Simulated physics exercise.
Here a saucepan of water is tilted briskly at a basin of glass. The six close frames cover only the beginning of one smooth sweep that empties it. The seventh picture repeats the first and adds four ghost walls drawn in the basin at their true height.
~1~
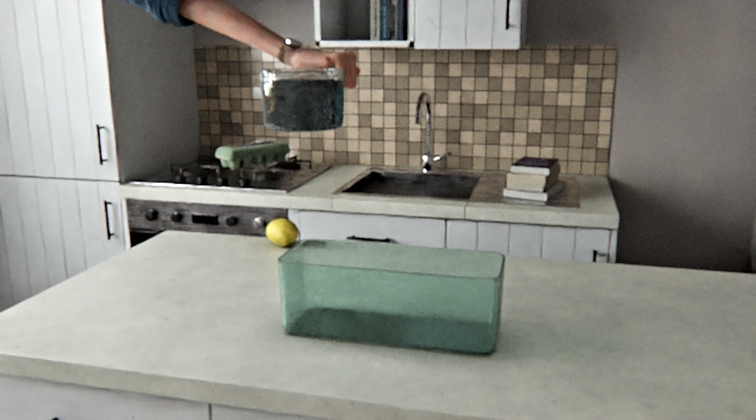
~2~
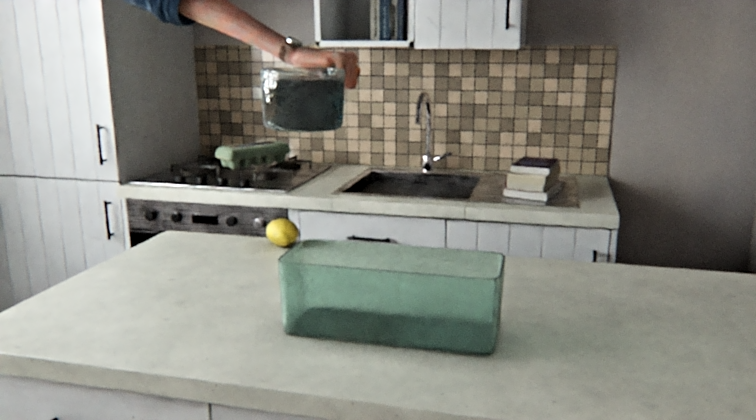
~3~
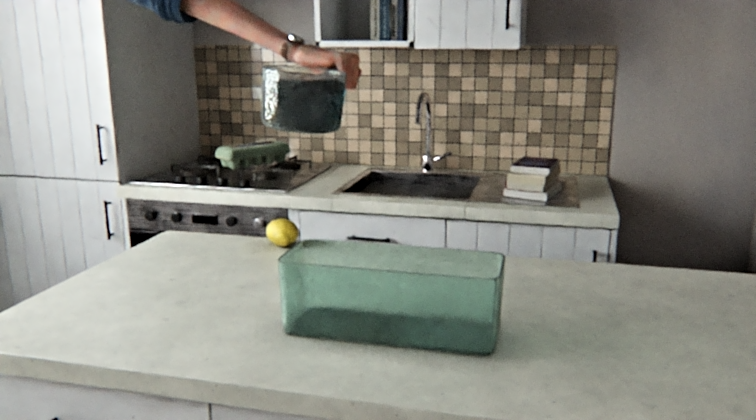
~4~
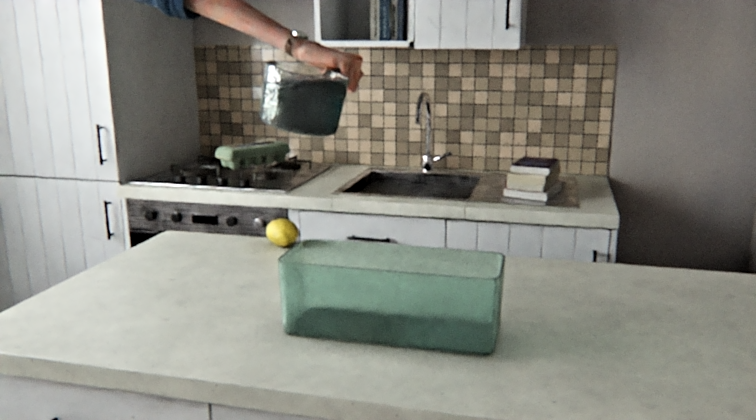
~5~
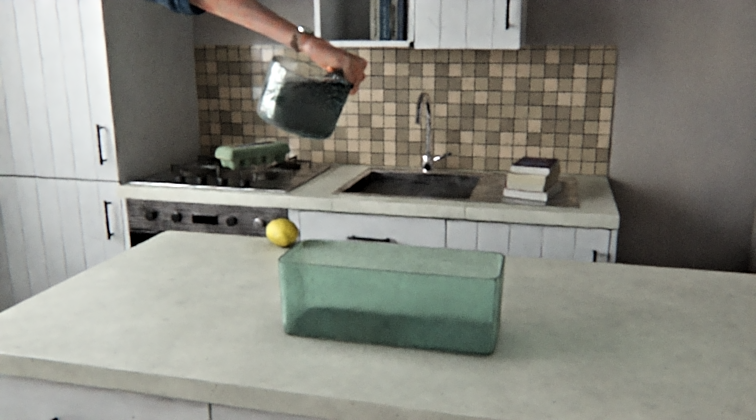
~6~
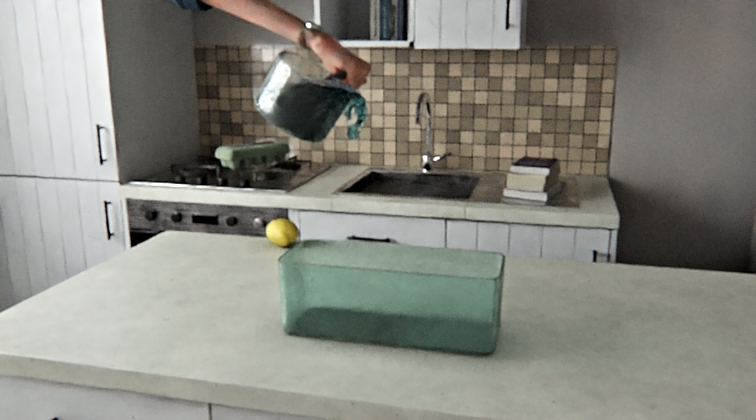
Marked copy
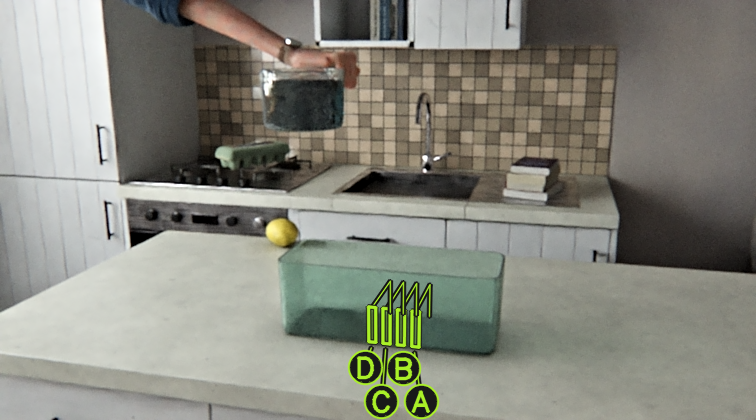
In a kitchen, a hand held a clear container of dark water above a counter with a green glass basin and a lemon, then tilted it to the right until water came over its lip.
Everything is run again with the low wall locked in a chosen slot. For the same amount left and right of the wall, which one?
B.
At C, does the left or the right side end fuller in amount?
More ends on the right.
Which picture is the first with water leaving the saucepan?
In picture 5.
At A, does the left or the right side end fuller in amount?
More ends on the left.
On the marked copy, A at (414, 352); B at (400, 350); C at (385, 349); D at (371, 347).
For place A, about 79 % ends left of the wall and 19 % right of it.
For place B, about 48 % ends left of the wall and 50 % right of it.
For place C, about 28 % ends left of the wall and 70 % right of it.
For place D, about 12 % ends left of the wall and 87 % right of it.
